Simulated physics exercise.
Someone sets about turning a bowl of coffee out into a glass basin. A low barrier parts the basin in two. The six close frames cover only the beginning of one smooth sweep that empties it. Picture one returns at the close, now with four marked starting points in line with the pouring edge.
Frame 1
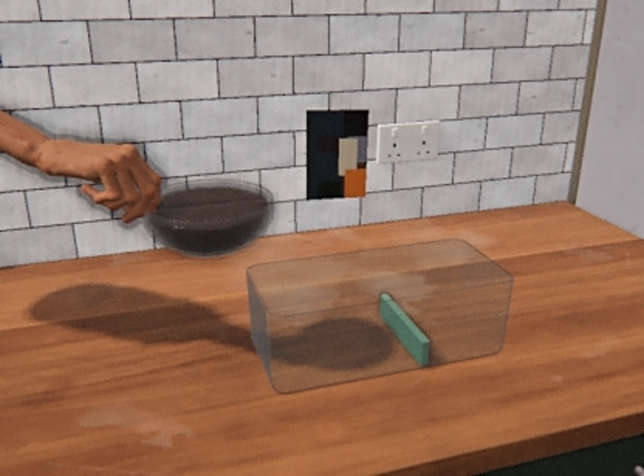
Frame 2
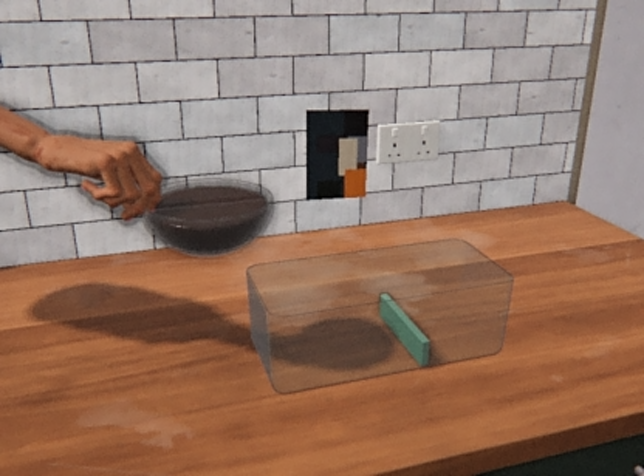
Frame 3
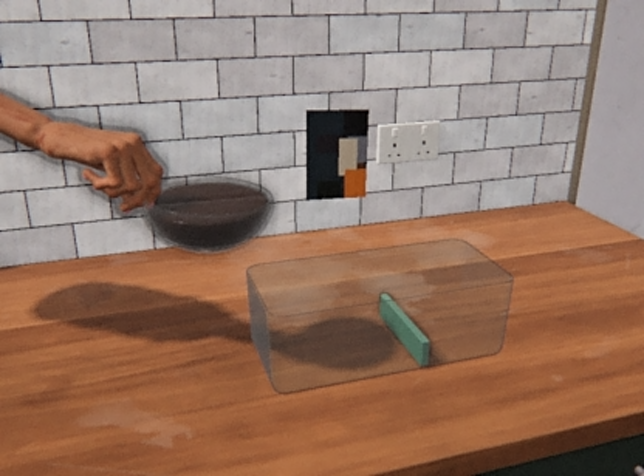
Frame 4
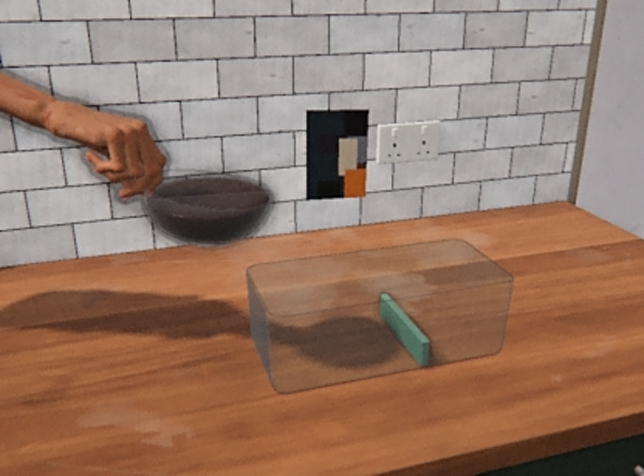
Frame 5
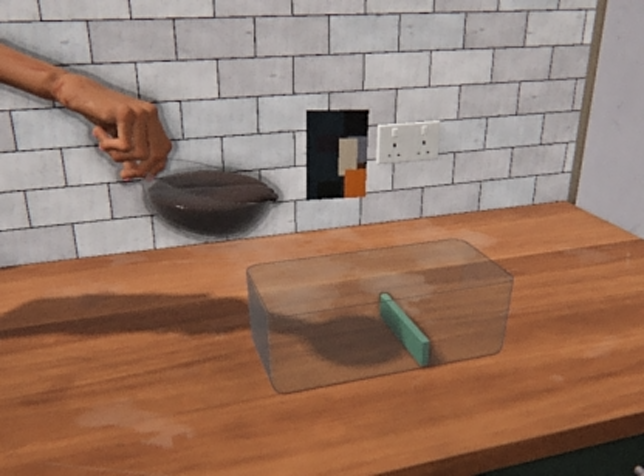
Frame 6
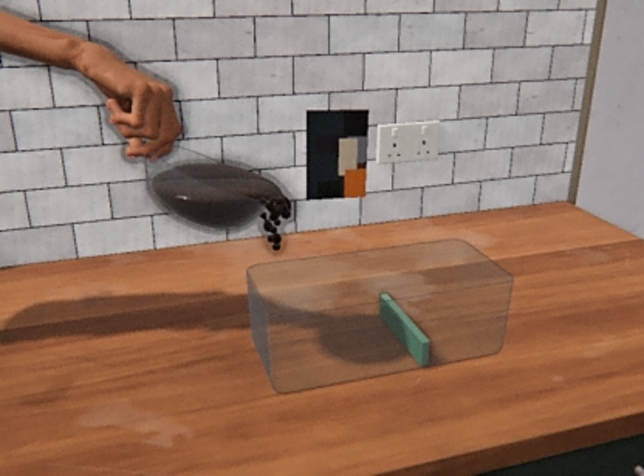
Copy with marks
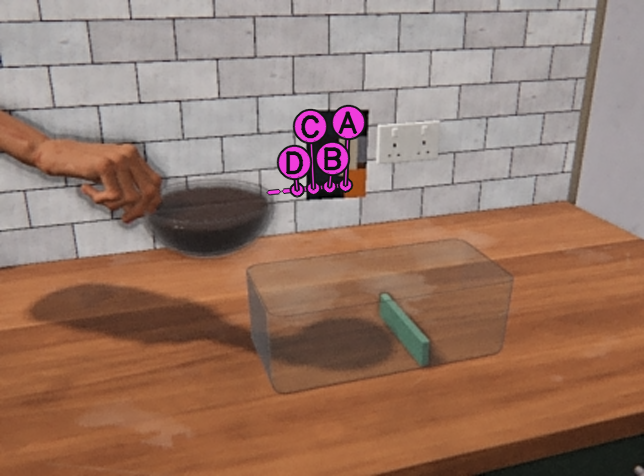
On a wooden counter by a white brick wall, a hand held a dark bowl above a clear basin with a green divider, then gradually tilted it rightward until dark bits poured over its lip.
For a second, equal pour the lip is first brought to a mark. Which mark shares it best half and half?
Use spot B.
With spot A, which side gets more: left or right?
The right side.
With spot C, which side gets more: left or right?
More ends on the left.
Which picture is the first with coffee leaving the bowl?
In picture 5.
On the marked copy, A at (345, 185); B at (329, 186); C at (313, 188); D at (297, 189).
With A, about 27 % ends left of the wall and 71 % right of it.
With B, about 52 % ends left of the wall and 47 % right of it.
With C, about 86 % ends left of the wall and 12 % right of it.
With D, about 92 % ends left of the wall and 7 % right of it.
